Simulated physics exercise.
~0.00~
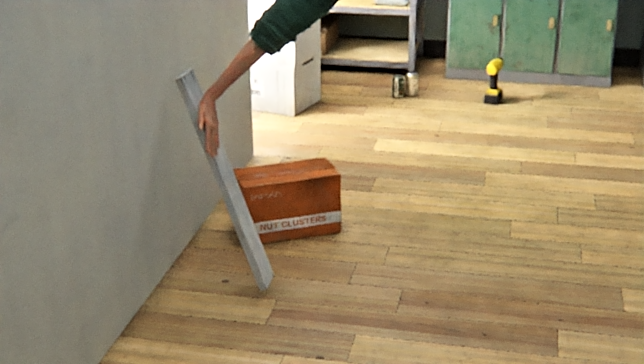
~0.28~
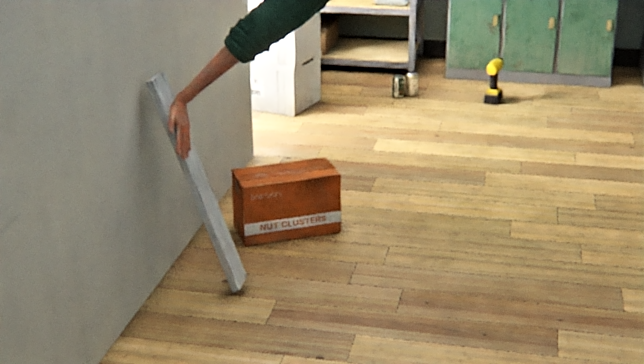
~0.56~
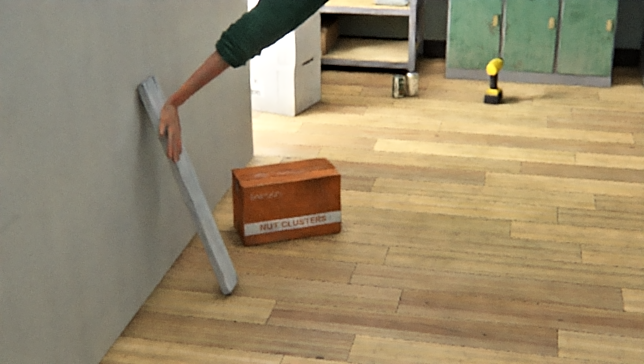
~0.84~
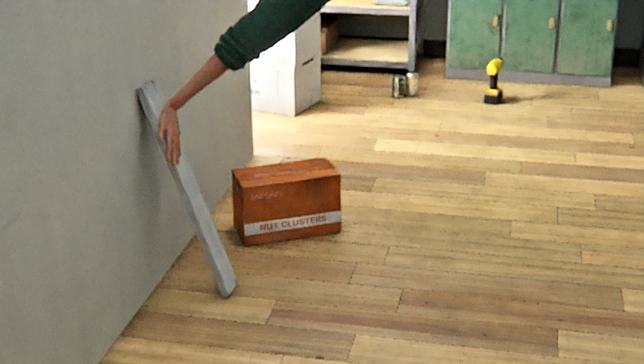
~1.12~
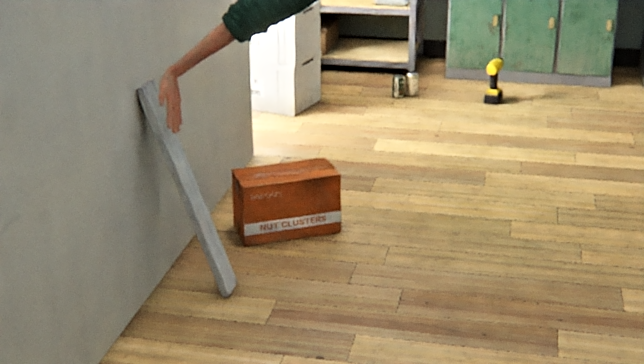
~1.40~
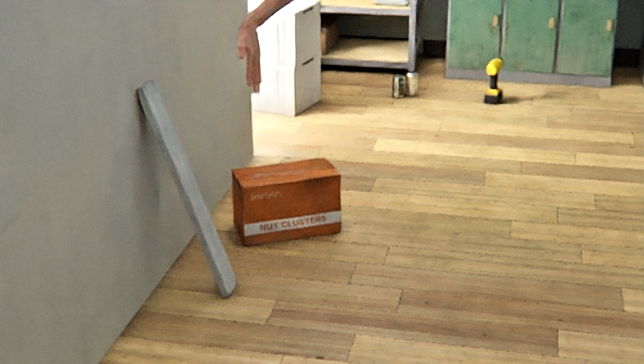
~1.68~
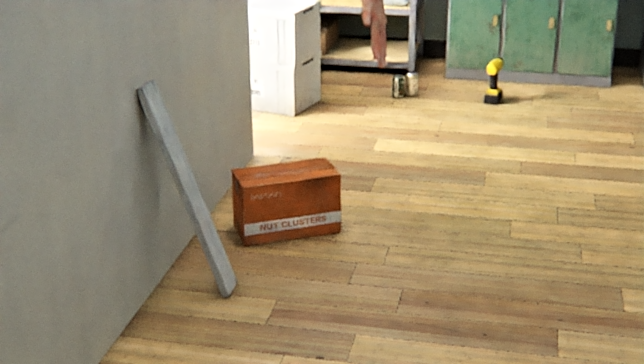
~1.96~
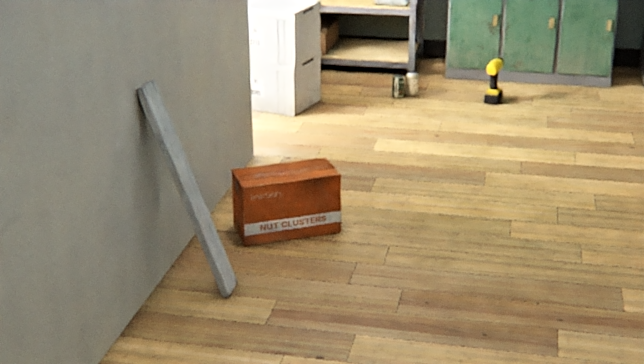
A hand leans a long plank against the wall and withdraws, leaving it propped there.
